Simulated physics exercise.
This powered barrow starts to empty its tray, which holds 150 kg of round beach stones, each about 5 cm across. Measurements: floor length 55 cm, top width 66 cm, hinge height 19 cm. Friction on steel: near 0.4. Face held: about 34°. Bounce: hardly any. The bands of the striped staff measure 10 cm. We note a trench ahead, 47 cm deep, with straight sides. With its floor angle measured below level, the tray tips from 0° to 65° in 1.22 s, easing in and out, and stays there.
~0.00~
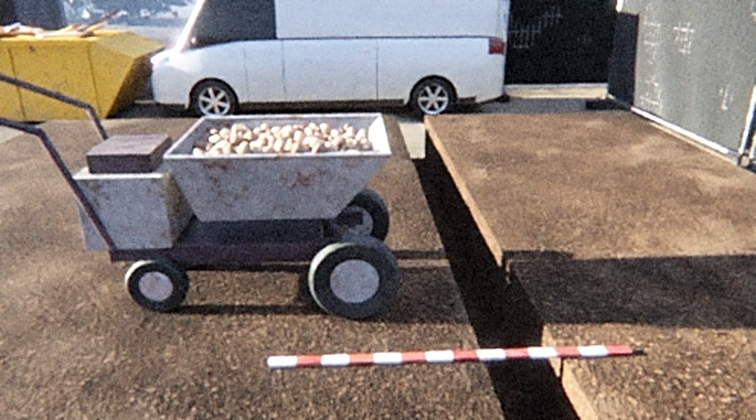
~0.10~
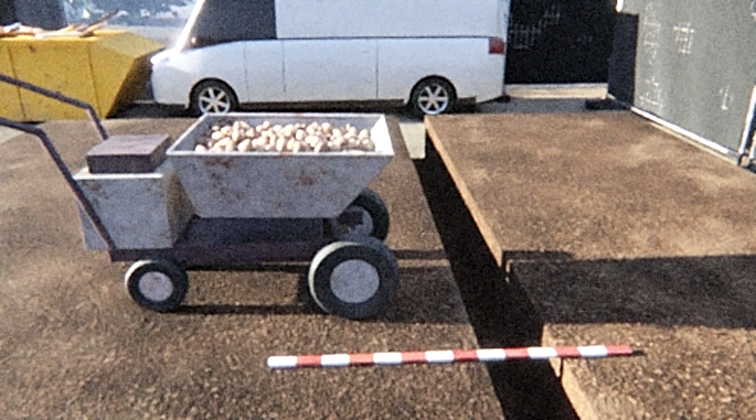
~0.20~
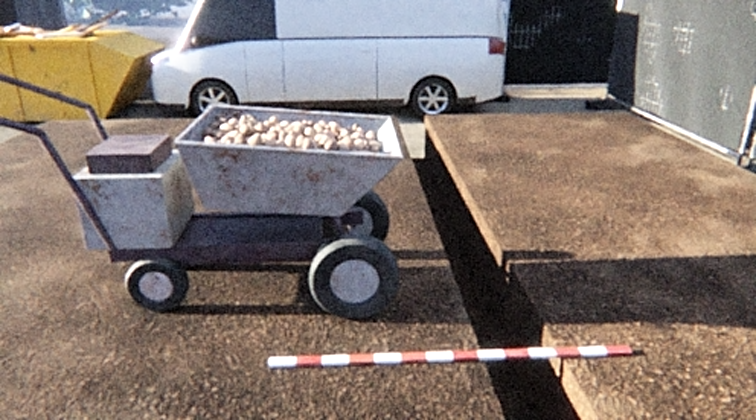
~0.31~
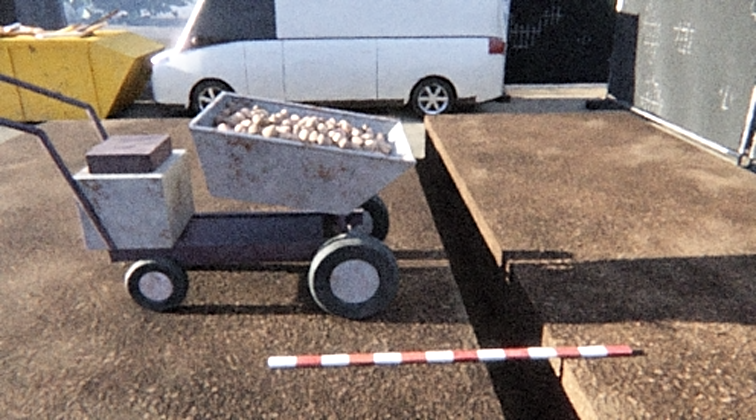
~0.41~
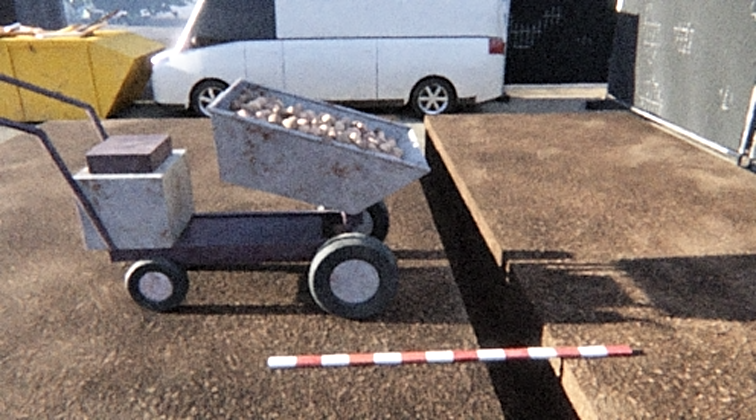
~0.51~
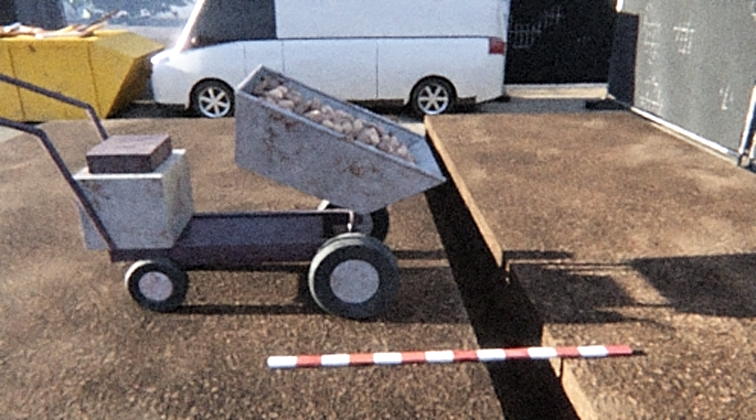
The gray tray of round stones on the cart tilts steadily down toward the right.
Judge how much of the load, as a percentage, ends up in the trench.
Around 58 %.
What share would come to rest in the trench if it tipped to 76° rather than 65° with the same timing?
Trench share: Approx. 55%.
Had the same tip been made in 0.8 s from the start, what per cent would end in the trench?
Trench share: Approx. 45%.
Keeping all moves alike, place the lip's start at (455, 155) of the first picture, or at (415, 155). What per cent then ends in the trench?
Around 15 and then 40 percent.
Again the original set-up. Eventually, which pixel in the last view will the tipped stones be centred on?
The tipped stones centre close to (505, 333).
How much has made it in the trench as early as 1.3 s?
Something like 20 in a hundred.
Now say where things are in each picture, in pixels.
Lip at (391, 154), floor tilted 0°, highest stones at (285, 134), in the first picture.
The tray is at 1°, its lip at (394, 155); the top of the load is at (254, 132); the stones move at 0.2 m/s on average, in the second picture.
The tray is at 5°, its lip at (402, 158); the top of the load is at (243, 125); the stones move at 0.4 m/s on average, in the third picture.
Lip at (415, 163), floor tilted 10°, highest stones at (244, 114); the stones move at 0.6 m/s on average, in the fourth picture.
The tray is at 17°, its lip at (430, 170); the top of the load is at (248, 102); the stones move at 0.7 m/s on average, in the fifth picture.
The tray is at 25°, its lip at (445, 181); the top of the load is at (269, 89); the stones move at 0.8 m/s on average, in the sixth picture.
After 0.9 s the floor is at 55°; 99 % in the tray, 1 % in the trench; the foremost stones are at (488, 218).
After 1.3 s the floor is at 65°; 57 % in the tray, 22 % in the trench, 20 % past the trench; the foremost stones are at (580, 273).
After 1.7 s the floor is at 65°; 24 % in the tray, 35 % in the trench, 41 % past the trench; the foremost stones are at (679, 269).
After 3.6 s the floor is at 65°; 0 % in the tray, 58 % in the trench, 42 % past the trench; the foremost stones are past the picture's edge.
